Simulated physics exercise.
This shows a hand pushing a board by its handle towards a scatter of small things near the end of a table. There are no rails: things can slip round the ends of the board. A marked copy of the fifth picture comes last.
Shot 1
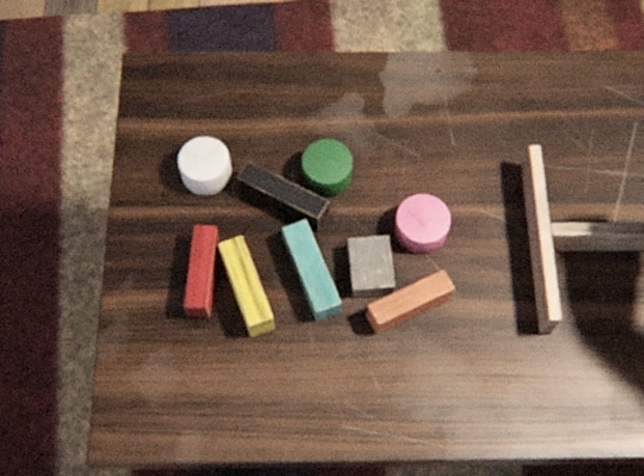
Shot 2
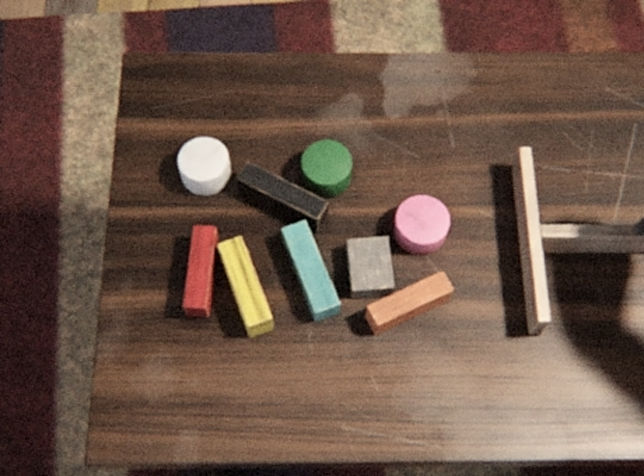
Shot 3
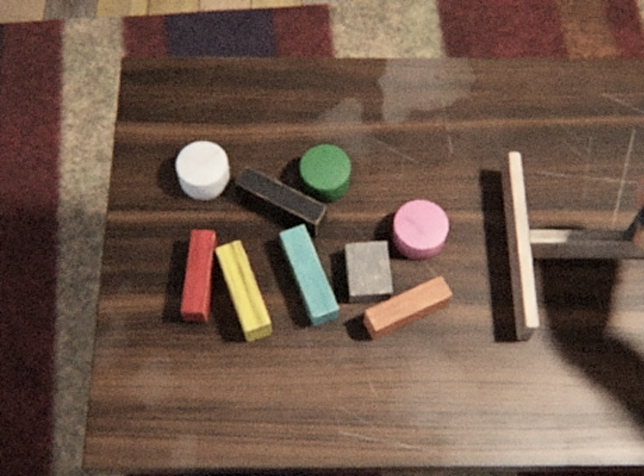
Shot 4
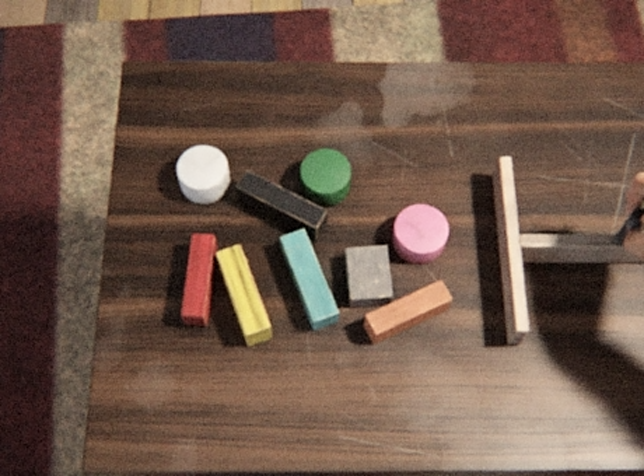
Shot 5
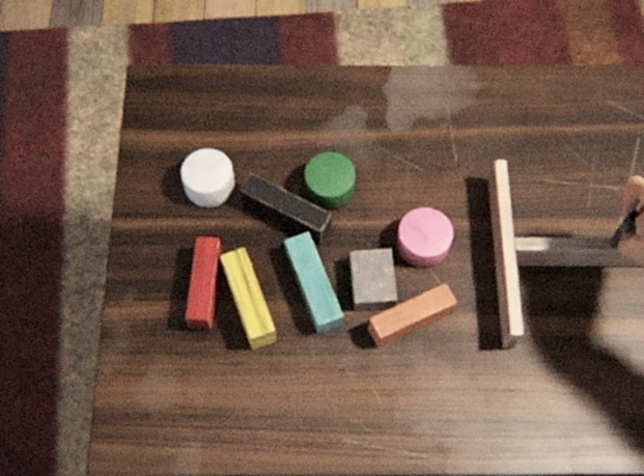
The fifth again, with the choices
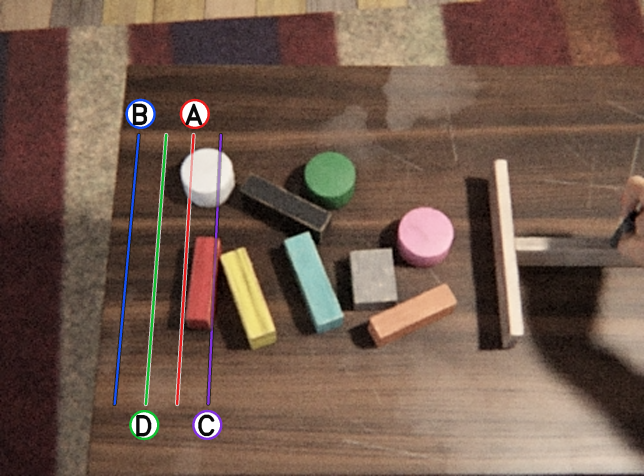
A pale upright board on a handle stands at the right of a dark, scratched wooden table, seen from above, with a patterned rug around it. To its left lie white, green and pink round pieces, a black stick, red, yellow, turquoise and orange bars, and a grey block. A partly seen hand pushes the board slowly left, while the pieces stay put and the camera drifts slightly.
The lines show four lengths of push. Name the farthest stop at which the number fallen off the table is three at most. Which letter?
Up to line A.
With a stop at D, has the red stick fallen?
Yes.
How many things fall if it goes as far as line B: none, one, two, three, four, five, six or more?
In all, six or more.
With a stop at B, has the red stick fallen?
By then, yes.
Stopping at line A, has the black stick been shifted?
Yes.
On the copy, A at (186, 261); B at (127, 261); C at (215, 261); D at (157, 261).
On A. First, board (393, 243); orange bar (352, 334); turquoise bar (301, 288).
Then, board (278, 243); white tin (136, 145); red stick (145, 307).
Finally, board (187, 243); red stick over the edge; white tin over the edge; two fallen.
By contrast, B drops eight; C is within the limit but short; D drops five.
